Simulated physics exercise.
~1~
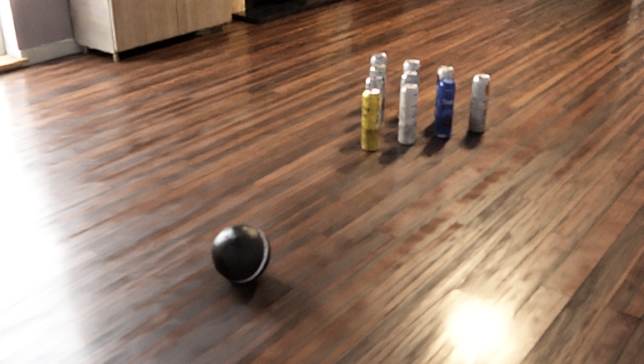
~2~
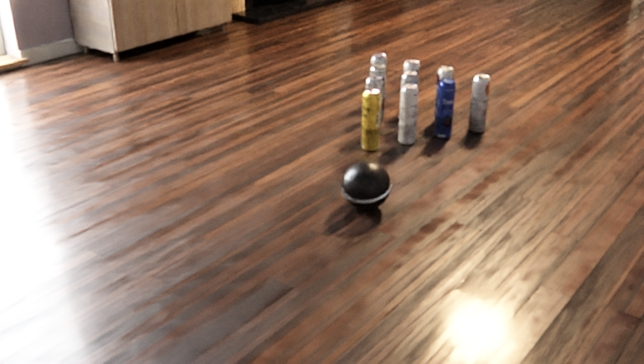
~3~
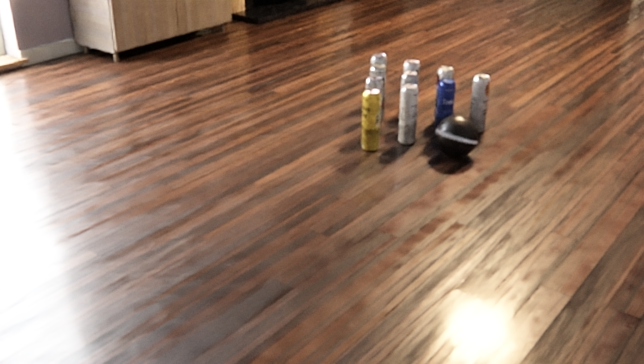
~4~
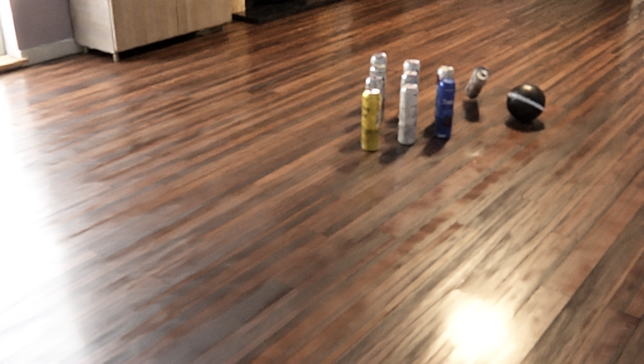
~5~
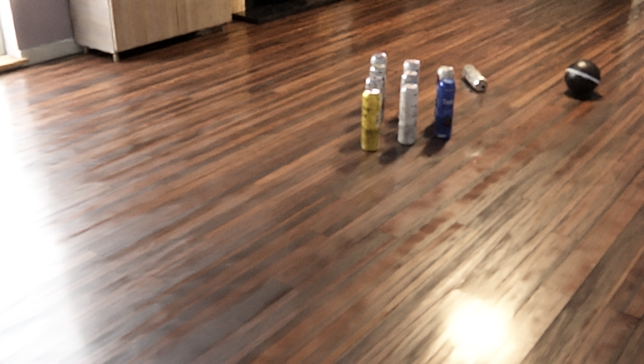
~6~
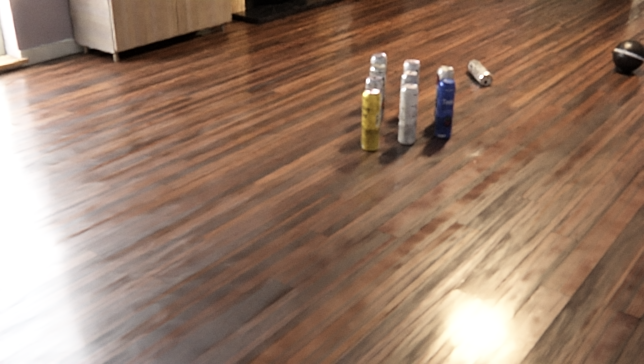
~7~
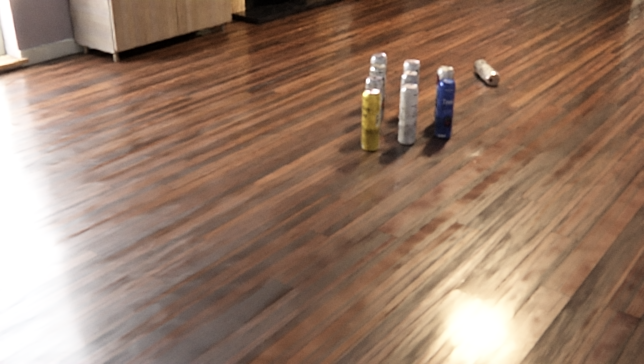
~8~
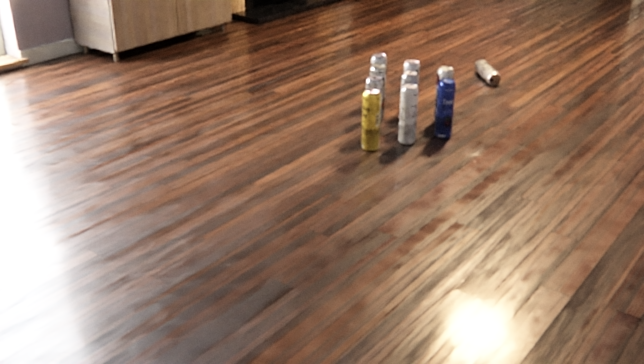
A black ball rolls past the standing tubes, knocks over one silver tube and leaves view.
